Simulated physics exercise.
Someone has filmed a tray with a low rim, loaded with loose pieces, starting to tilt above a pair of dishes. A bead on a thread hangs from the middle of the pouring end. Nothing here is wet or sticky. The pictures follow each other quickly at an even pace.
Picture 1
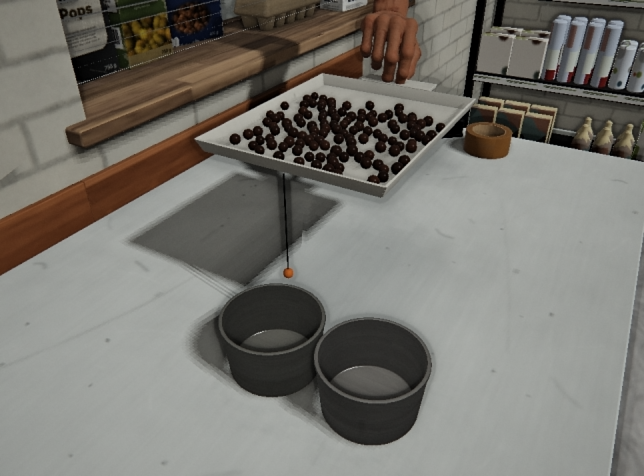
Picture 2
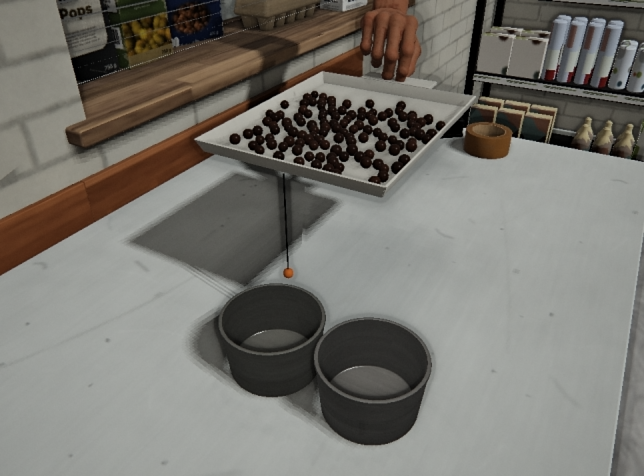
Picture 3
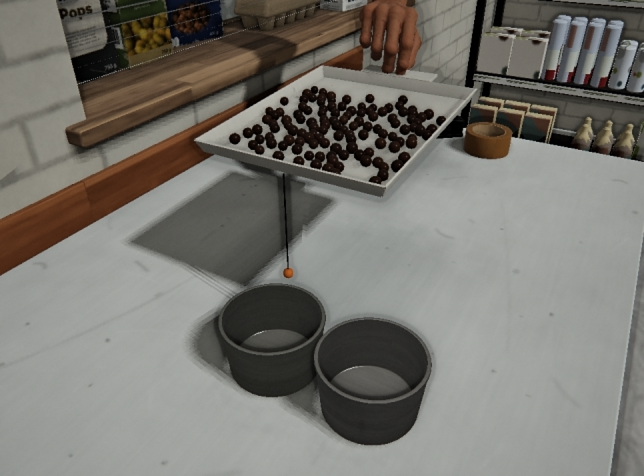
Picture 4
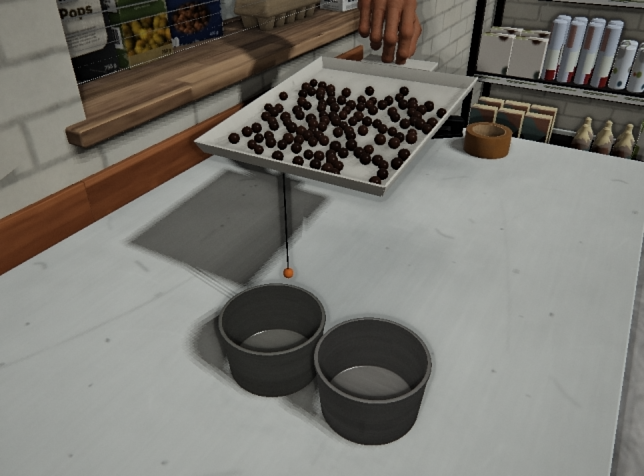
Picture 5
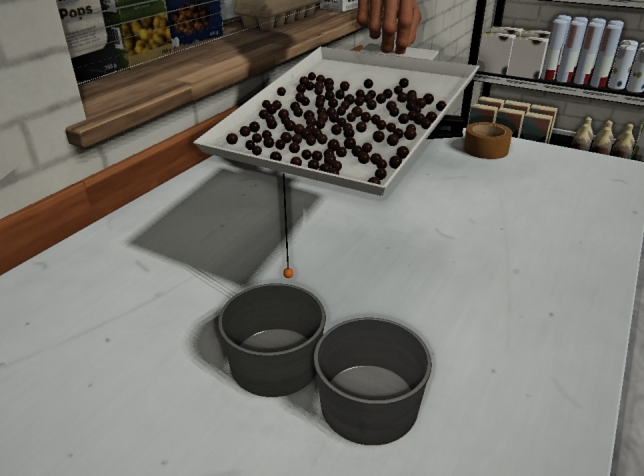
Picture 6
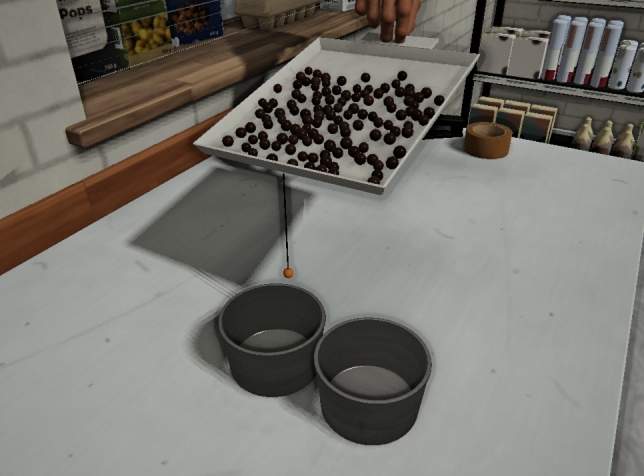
A white, low-rimmed tray scattered with dark brown chocolate balls is held by a hand above a pale marble-like counter, seen from slightly above in a kitchen with shelves behind. Two dark grey round dishes sit side by side below, near an orange bead hanging on a thread. The tray's far side rises, tilting it gradually toward the viewer, and the balls shift slightly, while the camera stays still.
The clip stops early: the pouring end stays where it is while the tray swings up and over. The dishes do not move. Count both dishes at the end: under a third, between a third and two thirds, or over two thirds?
In the dishes lies from one third to two thirds of it.
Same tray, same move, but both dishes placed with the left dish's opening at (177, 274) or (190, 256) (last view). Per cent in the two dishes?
Near 80 % and 60 %.
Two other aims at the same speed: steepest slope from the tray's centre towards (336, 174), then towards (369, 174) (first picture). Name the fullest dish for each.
In turn: The right dish; the dish on the right.
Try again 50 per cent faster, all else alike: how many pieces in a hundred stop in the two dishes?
Near 50 %.
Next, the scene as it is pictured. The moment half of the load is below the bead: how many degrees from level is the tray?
Roughly 70°.
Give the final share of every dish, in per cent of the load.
About: Left dish 40, right dish 0 per cent.
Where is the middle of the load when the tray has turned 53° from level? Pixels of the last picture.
Close to (275, 148).
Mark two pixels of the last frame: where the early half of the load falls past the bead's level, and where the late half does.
Around (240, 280) and then (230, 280).
Shortly afterwards, tray tipped steeply; the bulk on the tray; a little outside both; a little in the air.
Next, tray tipped right over; a little in the right dish; near half in the left dish; near half outside both; a little in the air.
Some moments later, tray tipped past a quarter turn; a little in the right dish; near half in the left dish; near half outside both.
In the end, tray tipped past a quarter turn; a little in the right dish; near half in the left dish; near half outside both.
